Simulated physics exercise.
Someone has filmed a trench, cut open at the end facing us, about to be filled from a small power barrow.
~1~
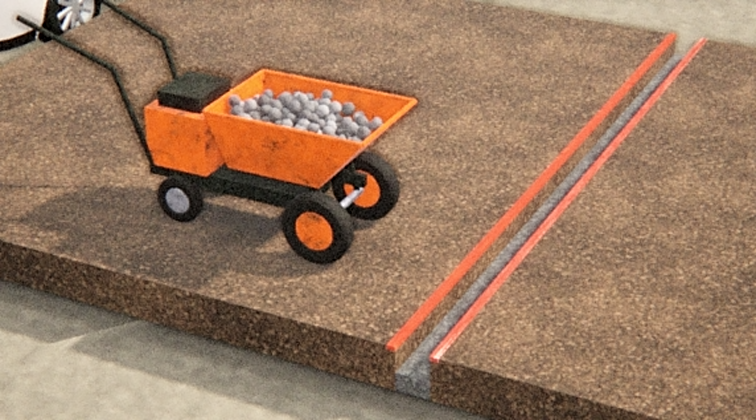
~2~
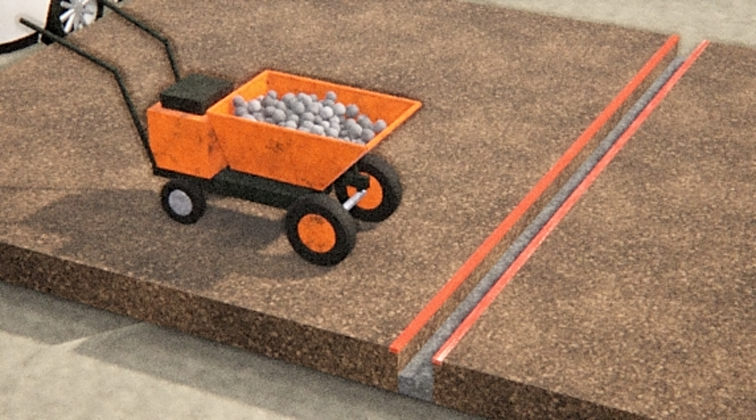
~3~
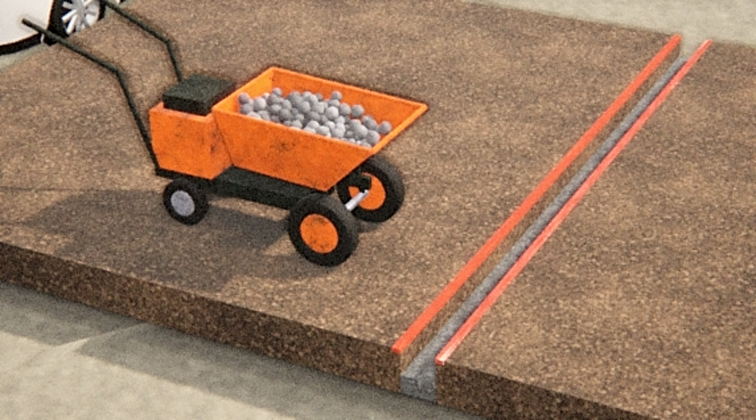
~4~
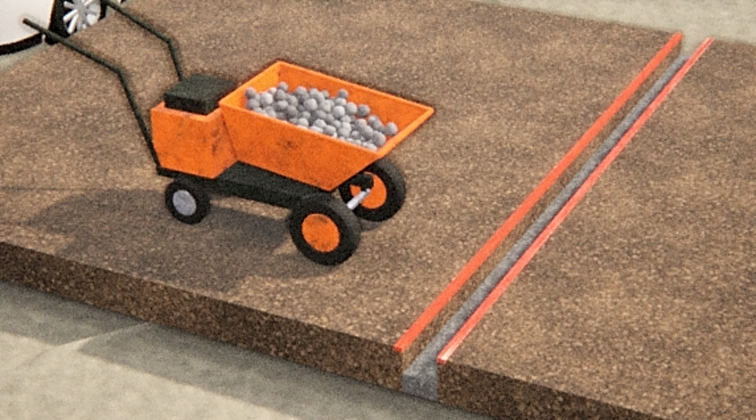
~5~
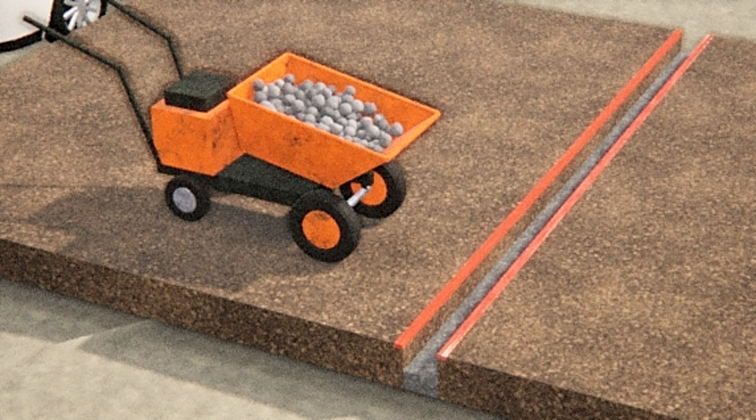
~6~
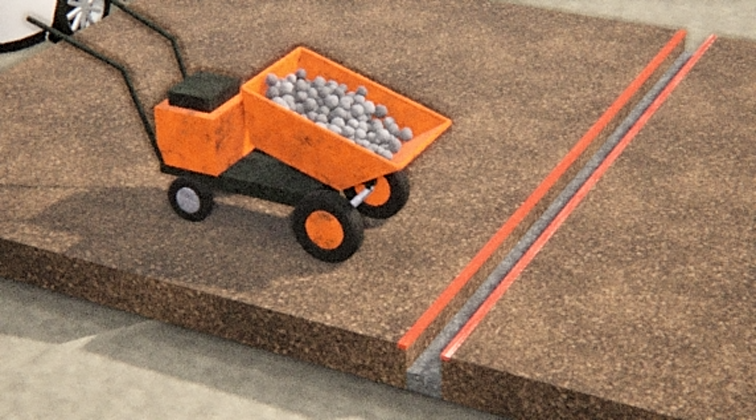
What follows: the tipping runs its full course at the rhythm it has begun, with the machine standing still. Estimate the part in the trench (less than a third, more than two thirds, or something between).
It catches from one third to two thirds.
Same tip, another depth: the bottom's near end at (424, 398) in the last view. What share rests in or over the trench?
It comes to 60 per cent or so.
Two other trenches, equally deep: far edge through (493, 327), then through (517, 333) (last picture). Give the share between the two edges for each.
The first gives 60 %, the second 70 %.
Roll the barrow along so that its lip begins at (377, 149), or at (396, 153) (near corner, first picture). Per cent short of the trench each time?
In turn 0 and 0 in a hundred.
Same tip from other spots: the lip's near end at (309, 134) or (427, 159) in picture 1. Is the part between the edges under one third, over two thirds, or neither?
One: Under a third. Two: Below one third.
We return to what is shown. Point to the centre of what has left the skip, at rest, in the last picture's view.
At about (495, 267).
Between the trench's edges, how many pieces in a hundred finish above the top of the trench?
Near 35 %.
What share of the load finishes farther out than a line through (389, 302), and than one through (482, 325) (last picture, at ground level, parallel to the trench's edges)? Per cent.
Near 70 % and 10 %.
Shortly afterwards, skip tipped steeply; the whole lot in the skip.
Next, skip tipped steeply; the bulk in the skip; a little short of the trench; a little in or heaped over the trench; only a few beyond it; only a few falling.
Some moments later, skip tipped right over; near a third in the skip; a little short of the trench; near half in or heaped over the trench; a little beyond it.
In the end, skip tipped right over; near a quarter in the skip; a little short of the trench; near half in or heaped over the trench; a little beyond it.
